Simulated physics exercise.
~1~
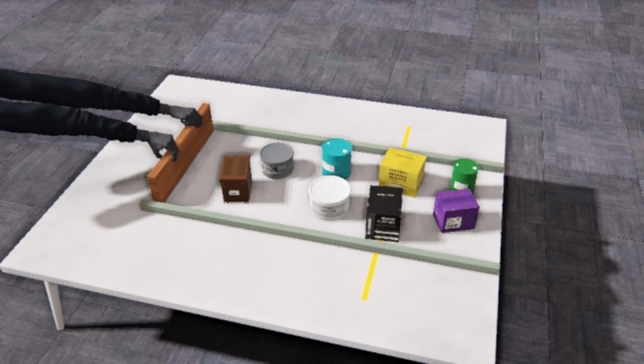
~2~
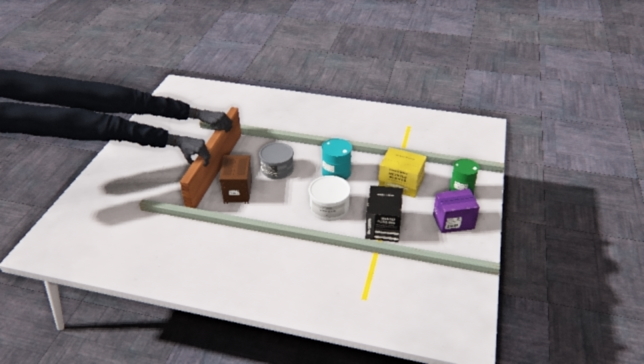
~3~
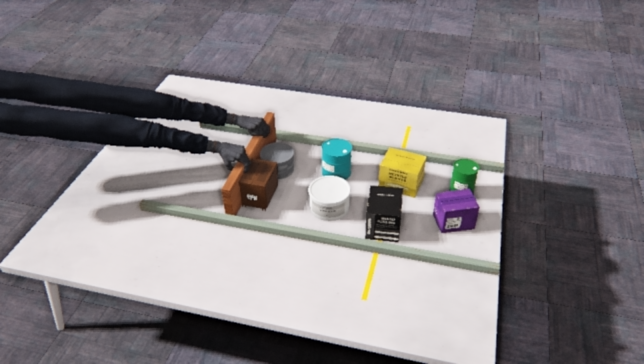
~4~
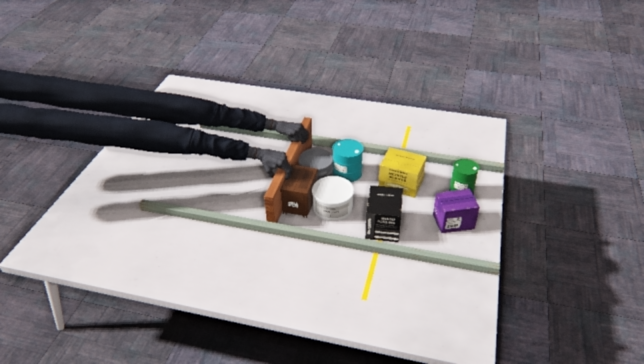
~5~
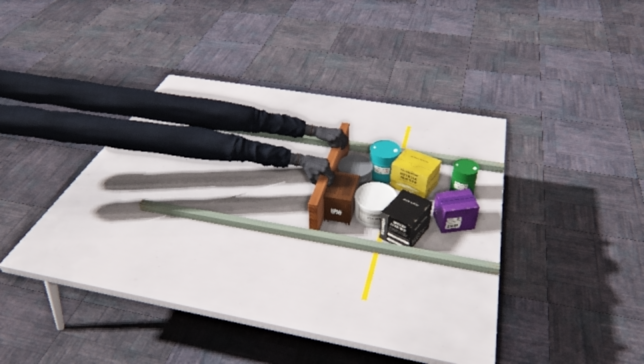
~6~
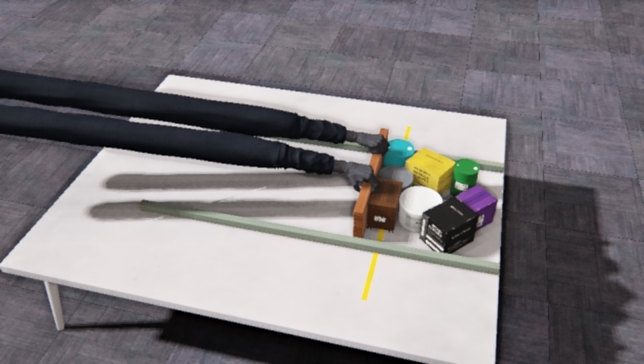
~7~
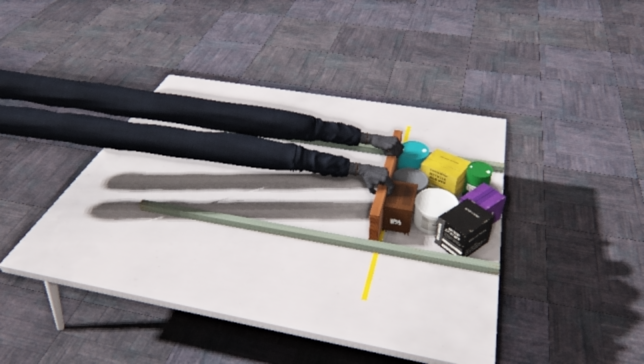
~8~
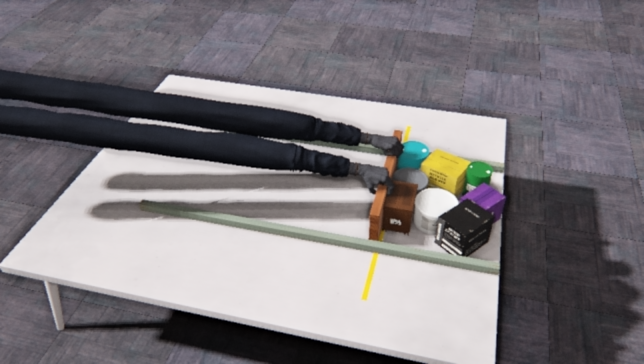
Two black-sleeved arms pushed a wooden plank rightward along a white table, gathering boxes, cans and tubs into a tight cluster. The plank stopped around the yellow tape line, and everything stayed on the table, crowded near the right edge.
